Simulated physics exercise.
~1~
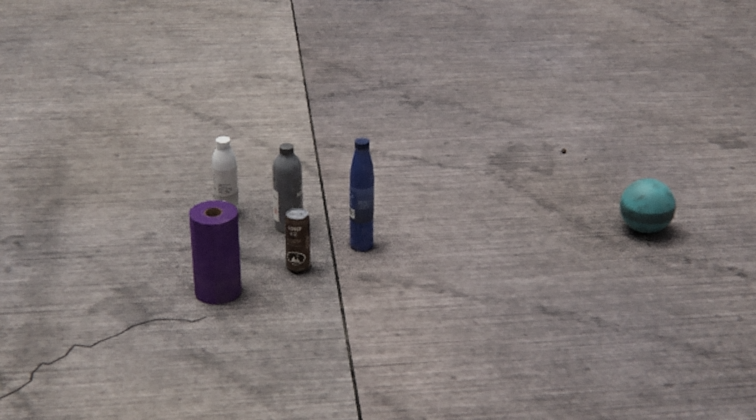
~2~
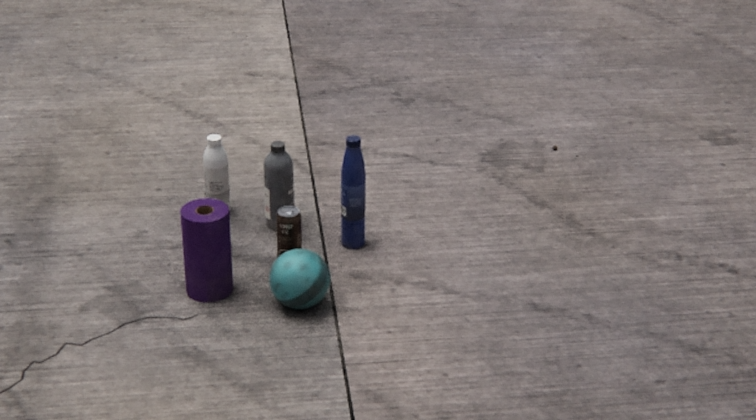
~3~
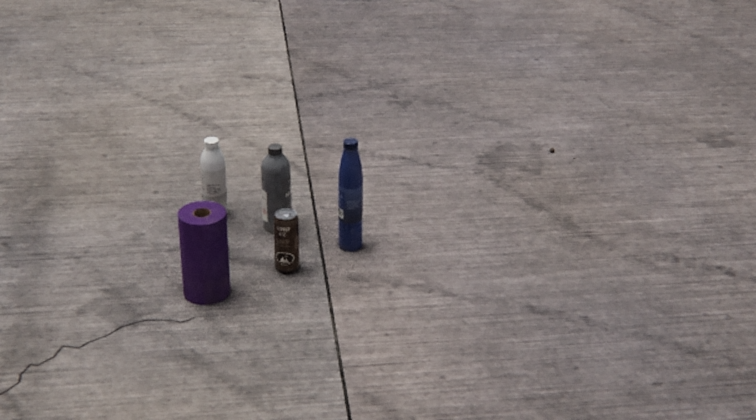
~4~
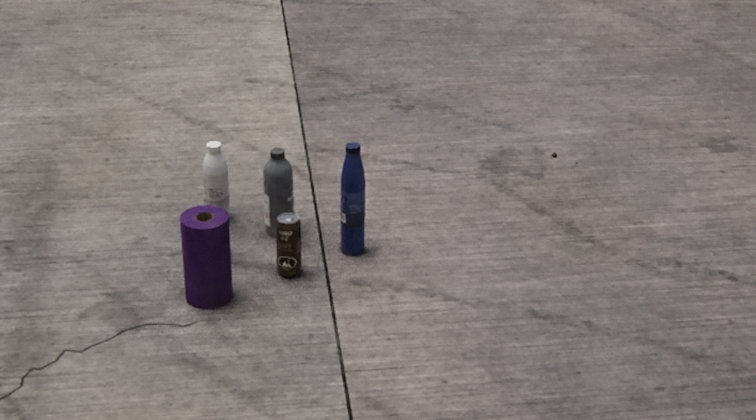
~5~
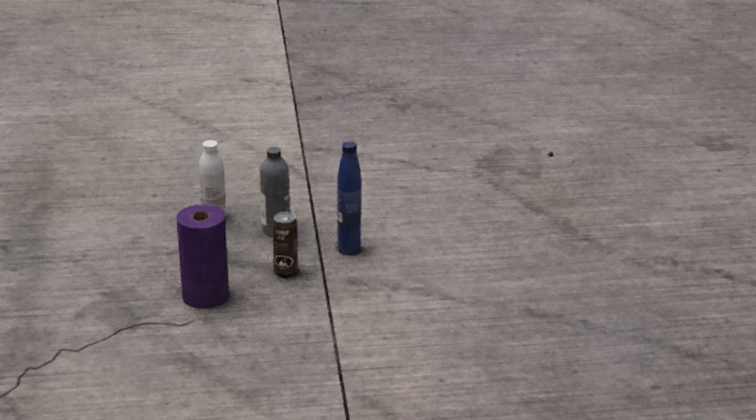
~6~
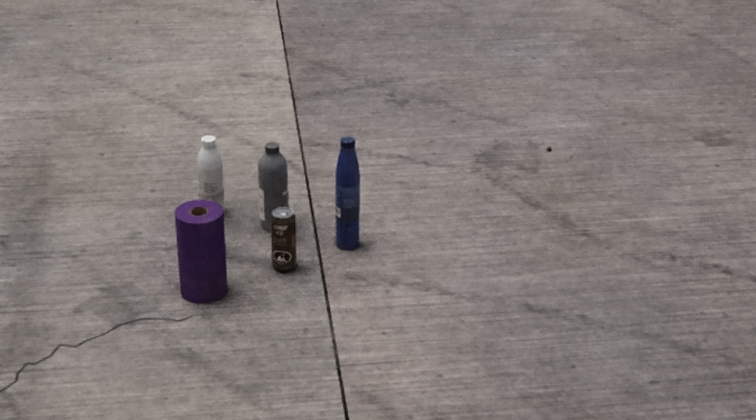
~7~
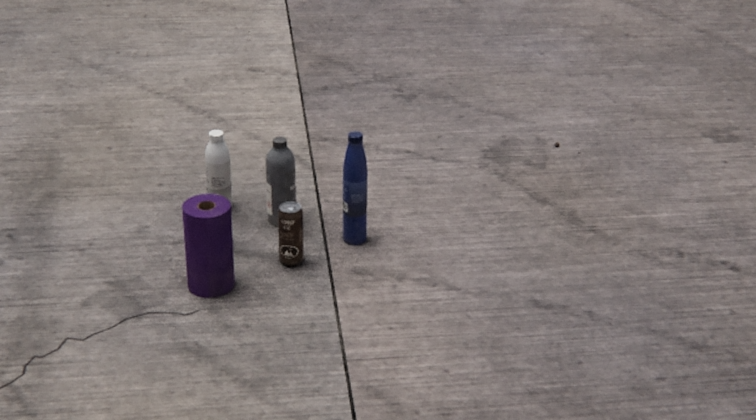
A turquoise ball sits toward the right side of a grey concrete floor, apart from a cluster of a white bottle, a grey bottle, a blue bottle, a brown can and a purple roll. It travels left across the floor and reaches the near side of the group, where it partly covers the brown can from view. Then the ball is gone from sight, and the can shows fully again. The view sways slightly while the five objects keep their places. At the end, all of them, including the brown can, are still standing upright.
